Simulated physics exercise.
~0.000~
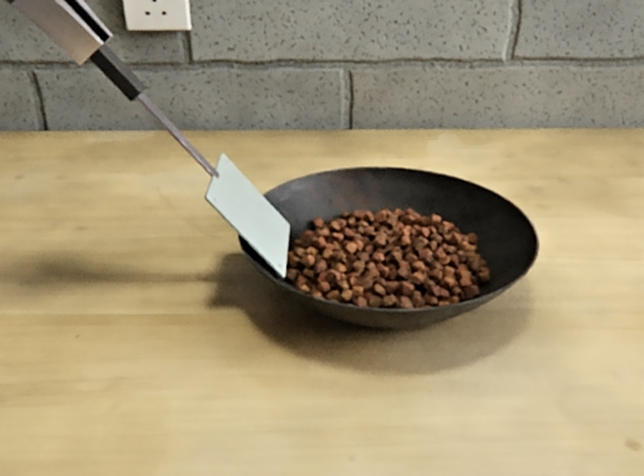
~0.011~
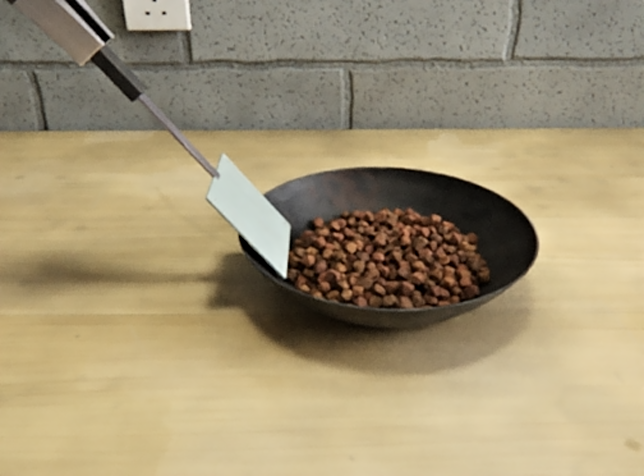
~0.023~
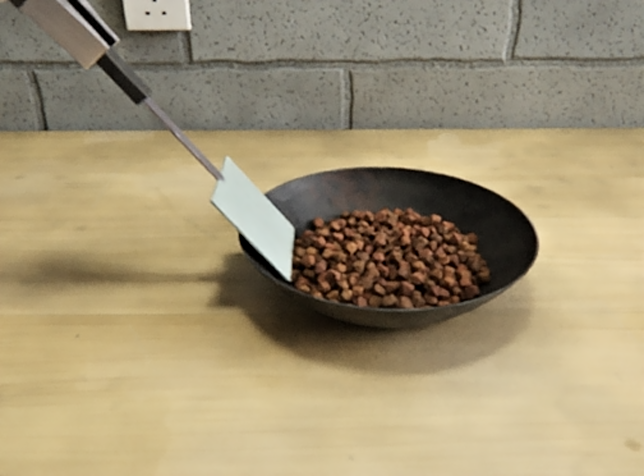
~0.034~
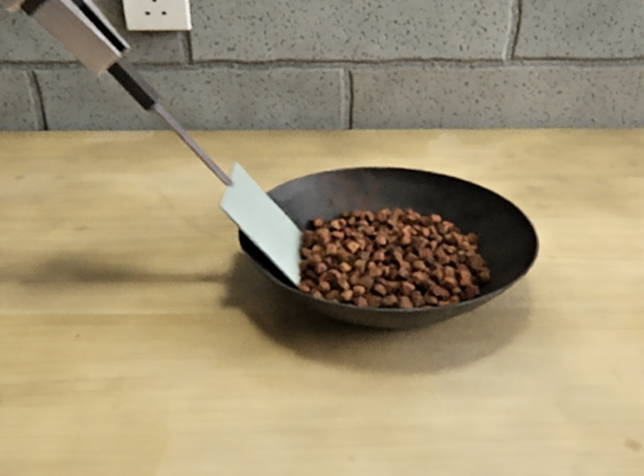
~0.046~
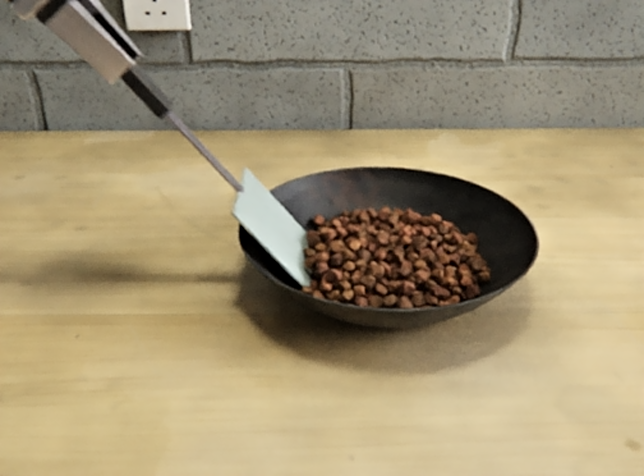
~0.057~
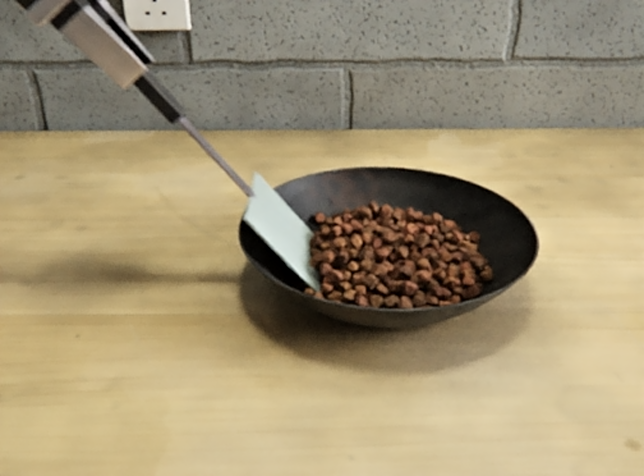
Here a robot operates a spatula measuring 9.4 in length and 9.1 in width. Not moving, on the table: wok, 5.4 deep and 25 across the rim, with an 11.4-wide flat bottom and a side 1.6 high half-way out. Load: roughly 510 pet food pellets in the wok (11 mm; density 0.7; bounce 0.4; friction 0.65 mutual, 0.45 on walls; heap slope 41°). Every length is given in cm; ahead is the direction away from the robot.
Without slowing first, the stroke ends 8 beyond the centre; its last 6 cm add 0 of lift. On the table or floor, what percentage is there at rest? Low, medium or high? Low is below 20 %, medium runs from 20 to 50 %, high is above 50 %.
The share is medium, from 20 to 50 %.
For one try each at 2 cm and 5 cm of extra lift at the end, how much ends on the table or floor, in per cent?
I'd say close to 45 percent for the first and close to 30 percent for the second.
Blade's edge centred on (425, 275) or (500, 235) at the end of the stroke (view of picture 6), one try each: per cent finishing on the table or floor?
The two tries give near 5 and near 55 in a hundred.
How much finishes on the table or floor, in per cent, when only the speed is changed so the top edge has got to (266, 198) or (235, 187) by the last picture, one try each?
Roughly 50 per cent, then roughly 30 per cent.
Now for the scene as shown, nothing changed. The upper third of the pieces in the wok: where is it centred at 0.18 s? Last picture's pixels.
Centre: Approx. (479, 232) in the last view.
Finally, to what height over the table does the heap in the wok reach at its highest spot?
It reaches roughly 6.5 cm.
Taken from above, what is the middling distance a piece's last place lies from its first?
Some 13 cm.
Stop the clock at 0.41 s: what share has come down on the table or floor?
It works out to about 35 in a hundred.
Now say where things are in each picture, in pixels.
The first picture shows spatula top edge at (214, 174), sloping 52°; upper third of the load around (387, 251), from x 290 to 485, top at y 215; 510 in the wok.
The second picture shows spatula top edge at (215, 174), sloping 52°; upper third of the load around (387, 251), from x 290 to 485, top at y 215.
The third picture shows spatula top edge at (219, 177), sloping 52°; upper third of the load around (387, 251), from x 290 to 485, top at y 215.
The fourth picture shows spatula top edge at (228, 183), sloping 52°; upper third of the load around (385, 251), from x 290 to 485, top at y 215.
The fifth picture shows spatula top edge at (239, 189), sloping 52°; upper third of the load around (383, 250), from x 295 to 485, top at y 210.
The sixth picture shows spatula top edge at (250, 194), sloping 52°; upper third of the load around (388, 248), from x 295 to 485, top at y 210; 510 in the wok.
After 0.12 s, sloping 52°, highest piece 8 above the table; 510 in the wok.
After 0.18 s, sloping 52°, highest piece 14 above the table; 503 in the wok, 7 on the blade or in flight.
After 0.41 s, sloping 52°, highest piece 8 above the table; 314 in the wok, 174 on the table or floor, 22 on the blade or in flight.
After 1.46 s, sloping 52°, highest piece 6 above the table; 314 in the wok, 196 on the table or floor.
At rest, 314 in the wok, 196 on the table or floor. That is 38 % on the table or floor.
